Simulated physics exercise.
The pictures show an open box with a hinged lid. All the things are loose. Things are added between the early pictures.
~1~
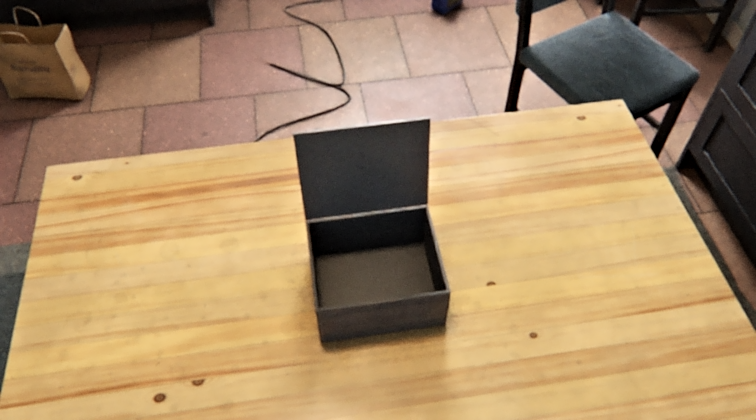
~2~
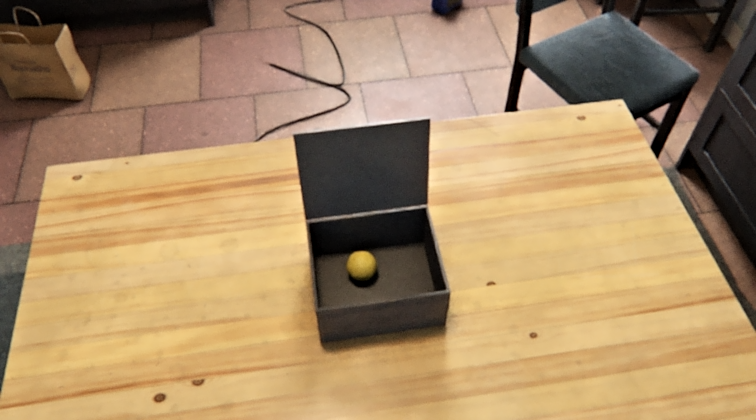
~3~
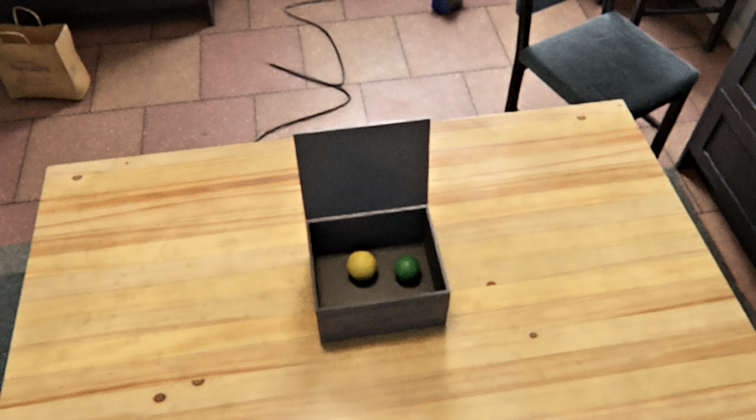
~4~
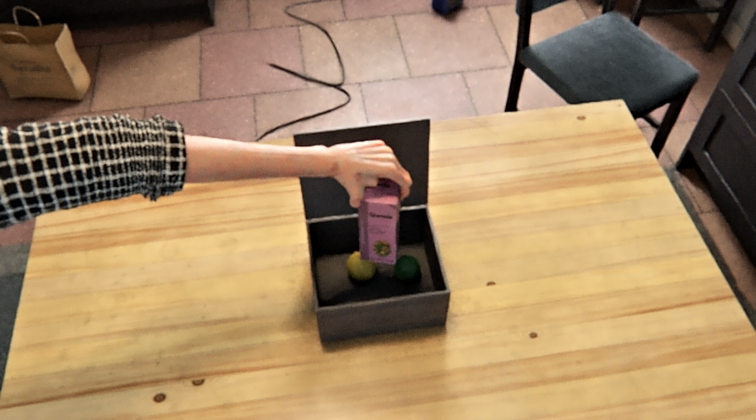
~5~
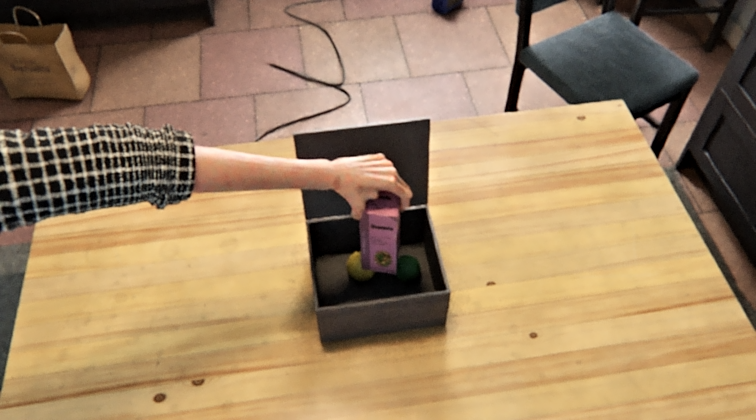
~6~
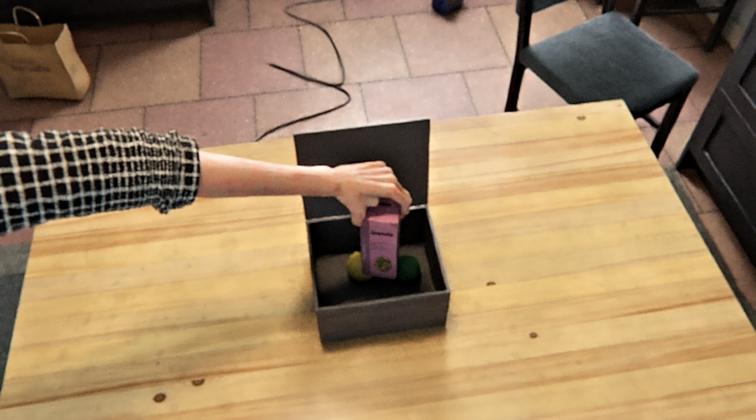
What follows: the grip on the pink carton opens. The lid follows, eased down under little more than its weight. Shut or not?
It sits on the rim.
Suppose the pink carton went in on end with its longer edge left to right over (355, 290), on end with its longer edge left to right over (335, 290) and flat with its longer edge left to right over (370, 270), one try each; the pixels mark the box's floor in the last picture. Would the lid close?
In the first case it is held up; in the second case it is held up; in the third case it shuts flat.
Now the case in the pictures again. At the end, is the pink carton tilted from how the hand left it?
The pink carton ends up tilted.
Then, 0.40 s after the last picture, pink carton tipped 47° from how it was near (387, 272); yellow lemon rolled about its own width.
Then, 1.00 s after the last picture, lid starting down; pink carton on its side near (385, 284); yellow lemon rolled about its own width; green lemon rolled a little.
Then, 1.60 s after the last picture, lid 59° above the rim; pink carton on its side near (385, 284); yellow lemon rolled about its own width; green lemon rolled about its own width.
Then, 2.10 s after the last picture, lid 18° above the rim; pink carton on its side near (385, 284); yellow lemon rolled about its own width; green lemon rolled about its own width.
At rest, lid shut; tipped over in the box, pink carton; moved from the start, yellow lemon and green lemon. Seen from the same camera at the end, pink carton near (385, 284).
